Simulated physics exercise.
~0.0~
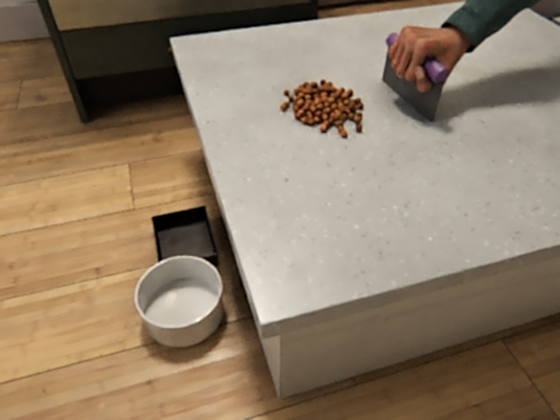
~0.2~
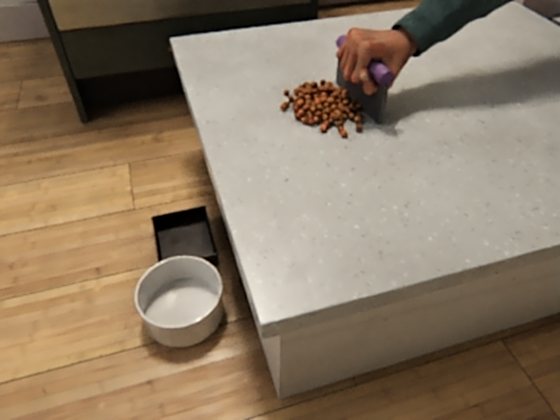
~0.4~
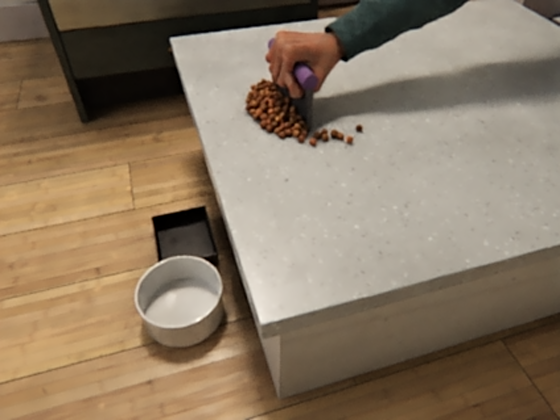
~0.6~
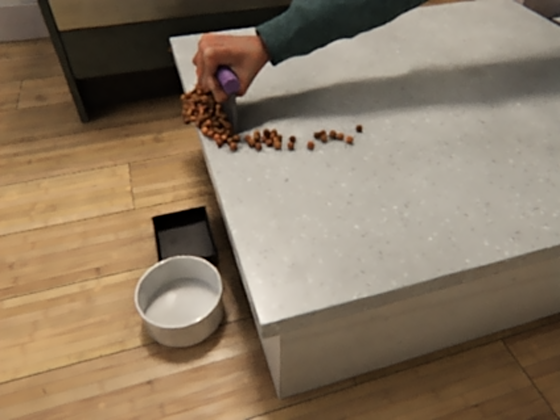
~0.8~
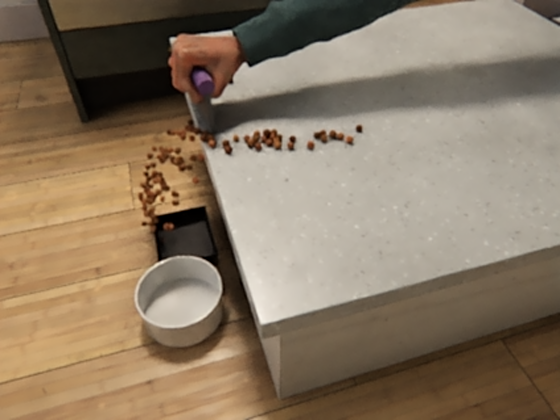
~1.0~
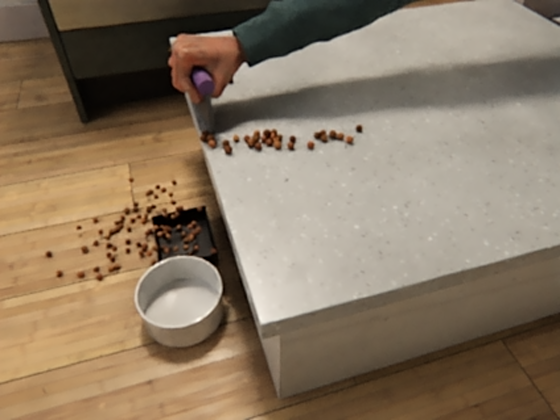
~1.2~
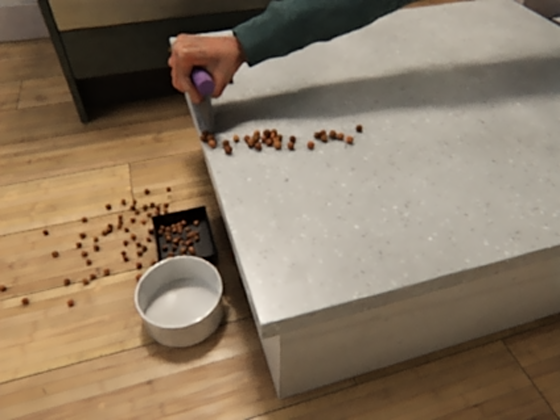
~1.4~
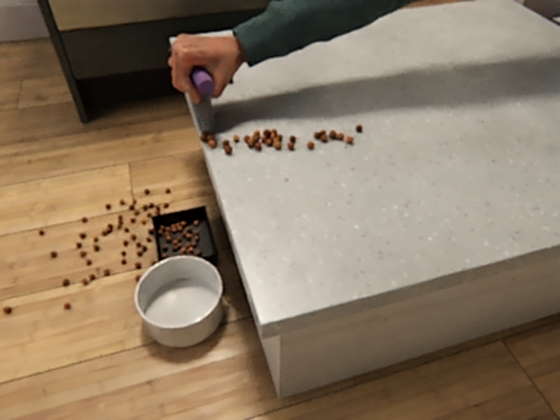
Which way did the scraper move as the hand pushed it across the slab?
The scraper moved to the left, toward the edge of the slab above the wooden floor.
